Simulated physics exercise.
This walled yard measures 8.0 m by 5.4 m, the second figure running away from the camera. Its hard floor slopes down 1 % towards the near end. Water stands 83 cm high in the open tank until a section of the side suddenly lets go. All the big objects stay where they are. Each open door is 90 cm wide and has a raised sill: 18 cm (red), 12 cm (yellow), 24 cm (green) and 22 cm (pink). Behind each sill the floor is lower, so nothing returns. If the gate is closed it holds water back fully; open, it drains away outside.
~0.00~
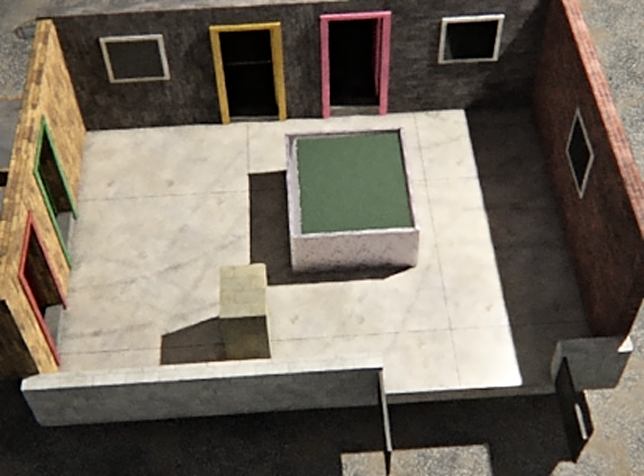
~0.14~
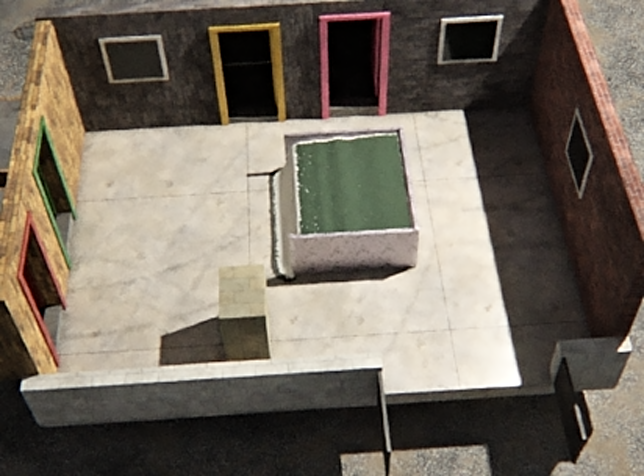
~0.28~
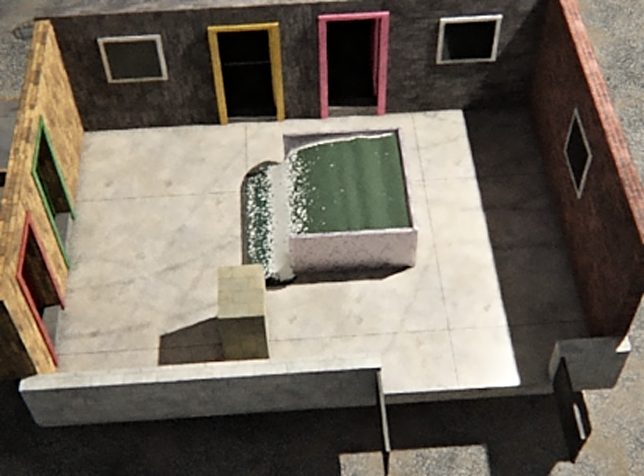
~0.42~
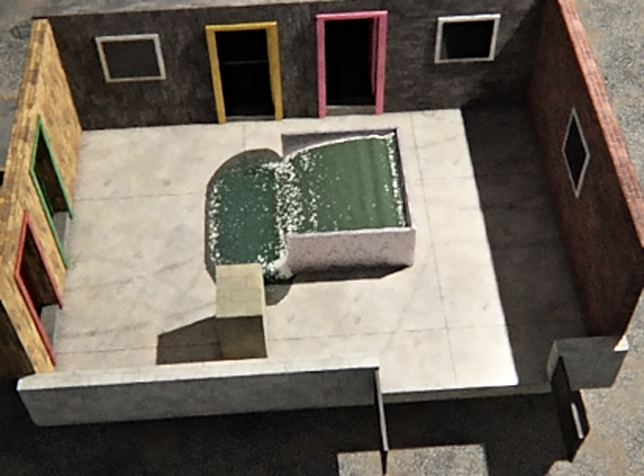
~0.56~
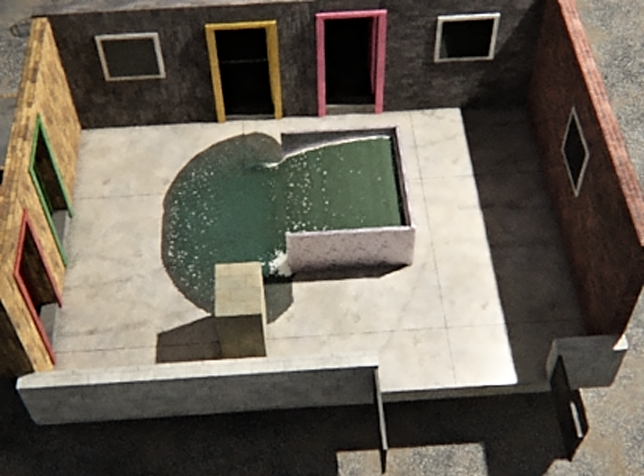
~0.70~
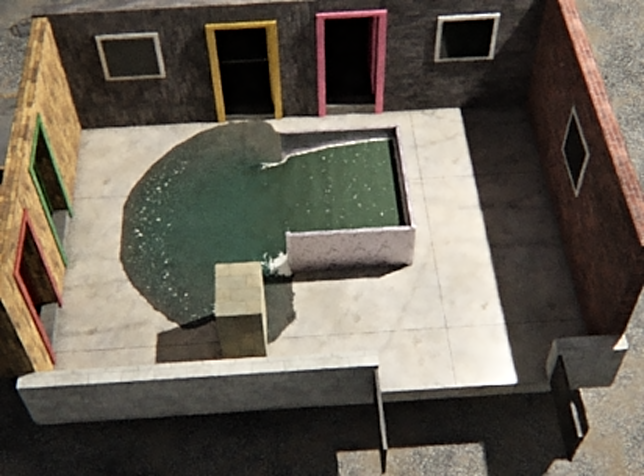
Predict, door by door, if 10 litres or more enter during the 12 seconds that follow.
Within that time: At the red door it passes the limit; at the yellow door it does not reach the limit; at the green door it exceeds the limit; at the pink door it keeps below the limit.
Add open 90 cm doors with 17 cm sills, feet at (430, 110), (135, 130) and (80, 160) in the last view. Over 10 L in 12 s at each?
In turn: Under, over, over.
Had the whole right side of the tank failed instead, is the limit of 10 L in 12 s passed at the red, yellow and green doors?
Then: Red under, yellow not over, green not over.
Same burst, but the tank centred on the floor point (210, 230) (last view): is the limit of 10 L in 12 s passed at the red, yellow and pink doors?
Then: Red over, yellow below, pink under.
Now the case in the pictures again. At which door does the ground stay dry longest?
The pink one.
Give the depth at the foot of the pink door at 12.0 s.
Some 4.0 cm.
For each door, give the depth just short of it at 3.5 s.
Depths in cm: Red 24, yellow 5, green 23, pink 0.
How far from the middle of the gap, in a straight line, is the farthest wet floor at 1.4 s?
Roughly 4.4 m.
After 1.4 s water covers 40 % of the floor and is deepest (45 cm) near (69, 241); red door 22 cm at the sill, 0 L in, yellow door 7 cm at the sill, 0 L in, green door 42 cm at the sill, 35 L in, pink door not reached.
After 2.2 s water covers 45 % of the floor and is deepest (50 cm) near (52, 387); red door 32 cm at the sill, 21 L in, yellow door 3 cm at the sill, 0 L in, green door 37 cm at the sill, 103 L in, pink door not reached.
After 3.5 s water covers 45 % of the floor and is deepest (31 cm) near (51, 398); red door 24 cm at the sill, 62 L in, yellow door 5 cm at the sill, 0 L in, green door 23 cm at the sill, 133 L in, pink door not reached.
After 7.0 s water covers 90 % of the floor and is deepest (18 cm) near (88, 396); red door 15 cm at the sill, 79 L in, yellow door 6 cm at the sill, 0 L in, green door 10 cm at the sill, 135 L in, pink door 5 cm at the sill, 0 L in.
After 12.0 s water covers 95 % of the floor and is deepest (10 cm) near (224, 267); red door 7 cm at the sill, 79 L in, yellow door 6 cm at the sill, 0 L in, green door 6 cm at the sill, 135 L in, pink door 4 cm at the sill, 0 L in.
